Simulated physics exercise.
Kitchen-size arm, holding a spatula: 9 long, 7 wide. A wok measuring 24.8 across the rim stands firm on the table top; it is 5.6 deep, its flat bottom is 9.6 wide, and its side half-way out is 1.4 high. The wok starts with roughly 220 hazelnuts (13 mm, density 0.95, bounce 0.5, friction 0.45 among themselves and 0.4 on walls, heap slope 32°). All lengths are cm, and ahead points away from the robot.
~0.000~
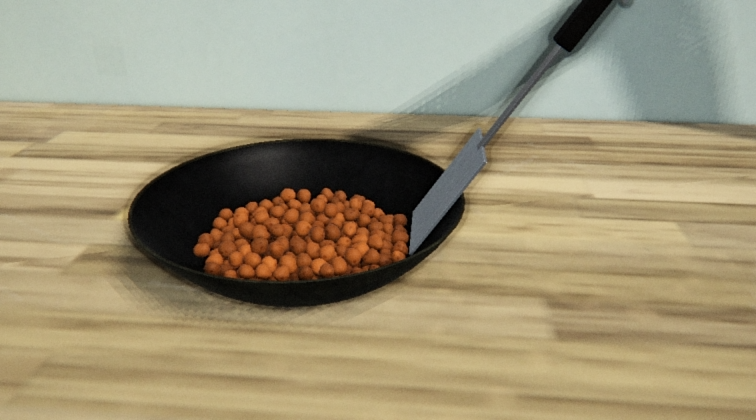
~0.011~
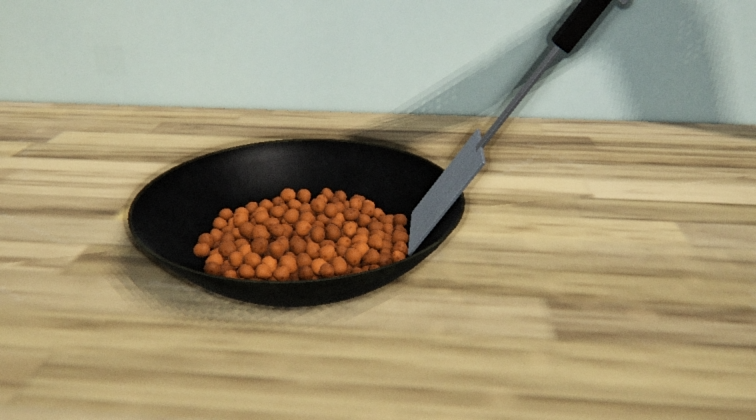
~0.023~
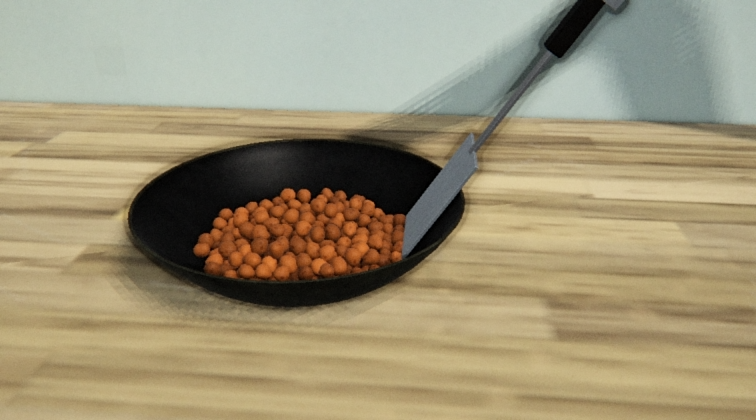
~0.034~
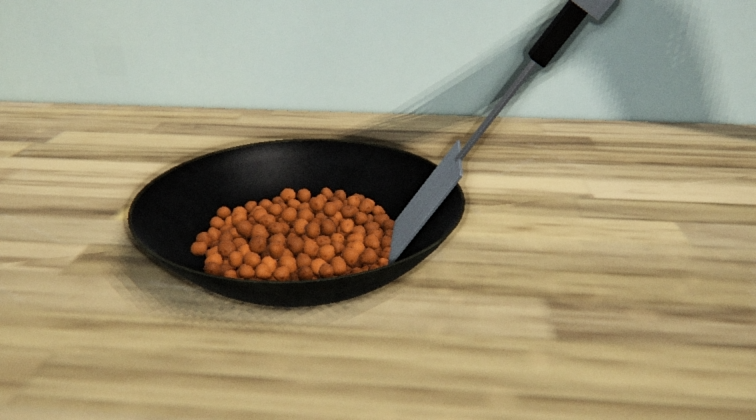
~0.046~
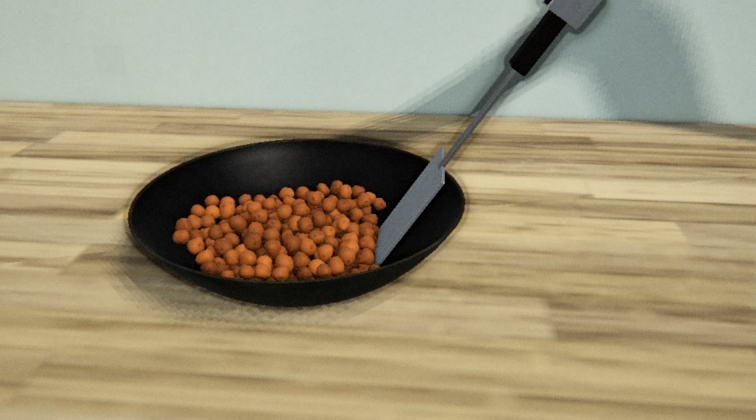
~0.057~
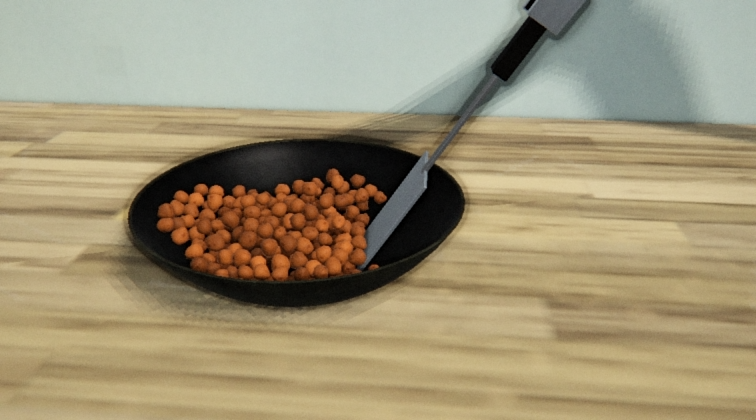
A spatula slides left through a black wok, pushing the brown hazelnuts leftward.
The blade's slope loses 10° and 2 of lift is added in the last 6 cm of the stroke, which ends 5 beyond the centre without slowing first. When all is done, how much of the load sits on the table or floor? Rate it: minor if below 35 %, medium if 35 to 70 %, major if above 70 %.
Rating: Minor.
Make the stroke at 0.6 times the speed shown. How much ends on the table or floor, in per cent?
Around 5 percent would finish on the table or floor.
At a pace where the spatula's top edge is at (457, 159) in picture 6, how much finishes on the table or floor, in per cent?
Near 0 in a hundred.
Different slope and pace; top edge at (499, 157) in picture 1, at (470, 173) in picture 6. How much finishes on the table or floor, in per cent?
Roughly 0 percent ends up there.
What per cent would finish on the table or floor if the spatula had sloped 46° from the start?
It would then be close to 10 %.
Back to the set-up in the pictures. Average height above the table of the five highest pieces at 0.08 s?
I'd put it close to 7 cm.
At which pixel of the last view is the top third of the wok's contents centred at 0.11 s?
Centre: Approx. (214, 197) in the last view.
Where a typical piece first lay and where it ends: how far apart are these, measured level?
Somewhere around 6 centimetres, I'd say.
After 0.08 s, sloping 57°, highest piece 7 above the table; 224 in the wok.
After 0.11 s, sloping 53°, highest piece 9 above the table; 215 in the wok, 9 on the blade or in flight.
After 0.33 s, sloping 47°, highest piece 6 above the table; 193 in the wok, 28 on the table or floor, 3 on the blade or in flight.
After 1.38 s, sloping 47°, highest piece 5 above the table; 192 in the wok, 32 on the table or floor.
At rest, 192 in the wok, 32 on the table or floor. That is 14 % on the table or floor.
